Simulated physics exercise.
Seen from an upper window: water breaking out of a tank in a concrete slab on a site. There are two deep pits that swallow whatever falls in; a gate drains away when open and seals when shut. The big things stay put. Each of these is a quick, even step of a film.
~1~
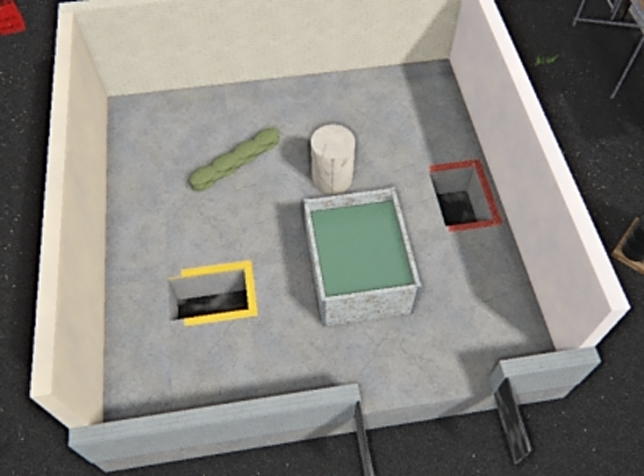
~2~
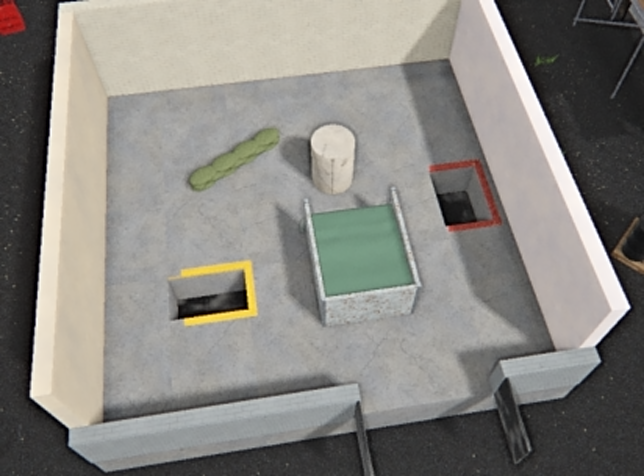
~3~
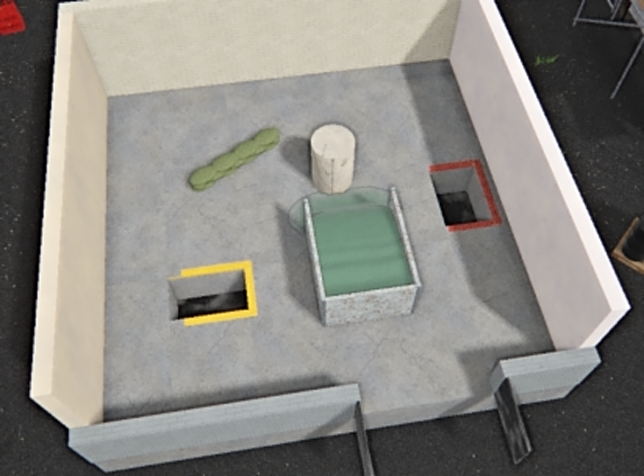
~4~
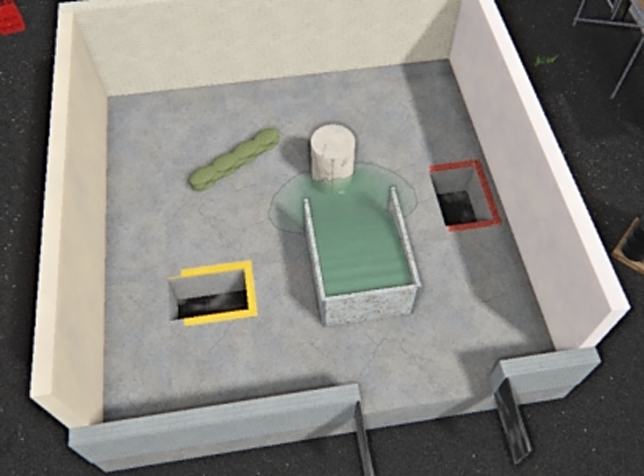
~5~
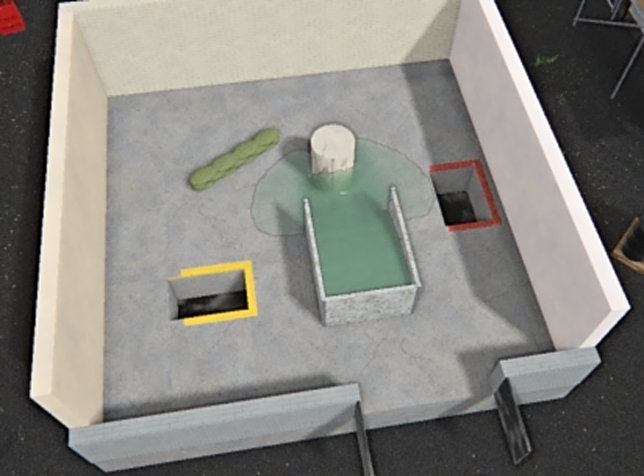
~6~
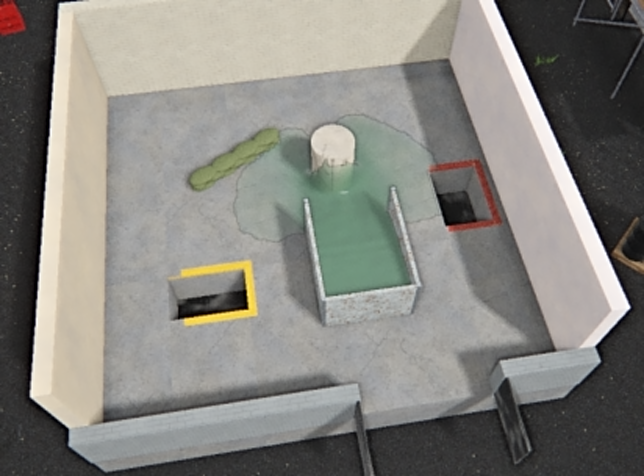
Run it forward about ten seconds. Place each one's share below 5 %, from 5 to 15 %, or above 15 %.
Placed: The gate lands below 5 %; the yellow pit lands from 5 to 15 %; the red pit lands above 15 %.
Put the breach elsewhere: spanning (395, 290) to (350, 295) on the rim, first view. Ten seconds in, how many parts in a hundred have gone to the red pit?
Red: 0 %.
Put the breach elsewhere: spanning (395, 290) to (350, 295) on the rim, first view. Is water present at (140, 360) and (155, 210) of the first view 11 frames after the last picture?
As listed: Flooded, dry.
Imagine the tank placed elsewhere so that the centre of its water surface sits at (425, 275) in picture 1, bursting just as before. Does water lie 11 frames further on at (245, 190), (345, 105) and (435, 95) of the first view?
In order: Inundated, then inundated, then inundated.
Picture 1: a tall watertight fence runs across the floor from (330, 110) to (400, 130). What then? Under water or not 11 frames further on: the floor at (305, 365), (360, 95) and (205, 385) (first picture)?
Going one after another, I'd say kept clear of the flood, then kept clear of the flood, then kept clear of the flood.
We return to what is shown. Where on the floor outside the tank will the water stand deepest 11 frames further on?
Near (449, 66).
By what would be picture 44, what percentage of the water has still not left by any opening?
I reckon around 78 in a hundred.
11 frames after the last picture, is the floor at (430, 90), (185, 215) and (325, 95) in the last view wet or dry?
As listed: Wet, under water, awash.
A moment on, water covers 30 % of the floor; the gate 0 %, the yellow pit 0 %, the red pit 1 %.
Next, water covers 40 % of the floor; the gate 0 %, the yellow pit 0 %, the red pit 3 %.
Then, water covers 50 % of the floor; the gate 0 %, the yellow pit 2 %, the red pit 6 %.
Later, water covers 70 % of the floor; the gate 0 %, the yellow pit 5 %, the red pit 17 %.
In the end, water covers 85 % of the floor; the gate 0 %, the yellow pit 8 %, the red pit 28 %.
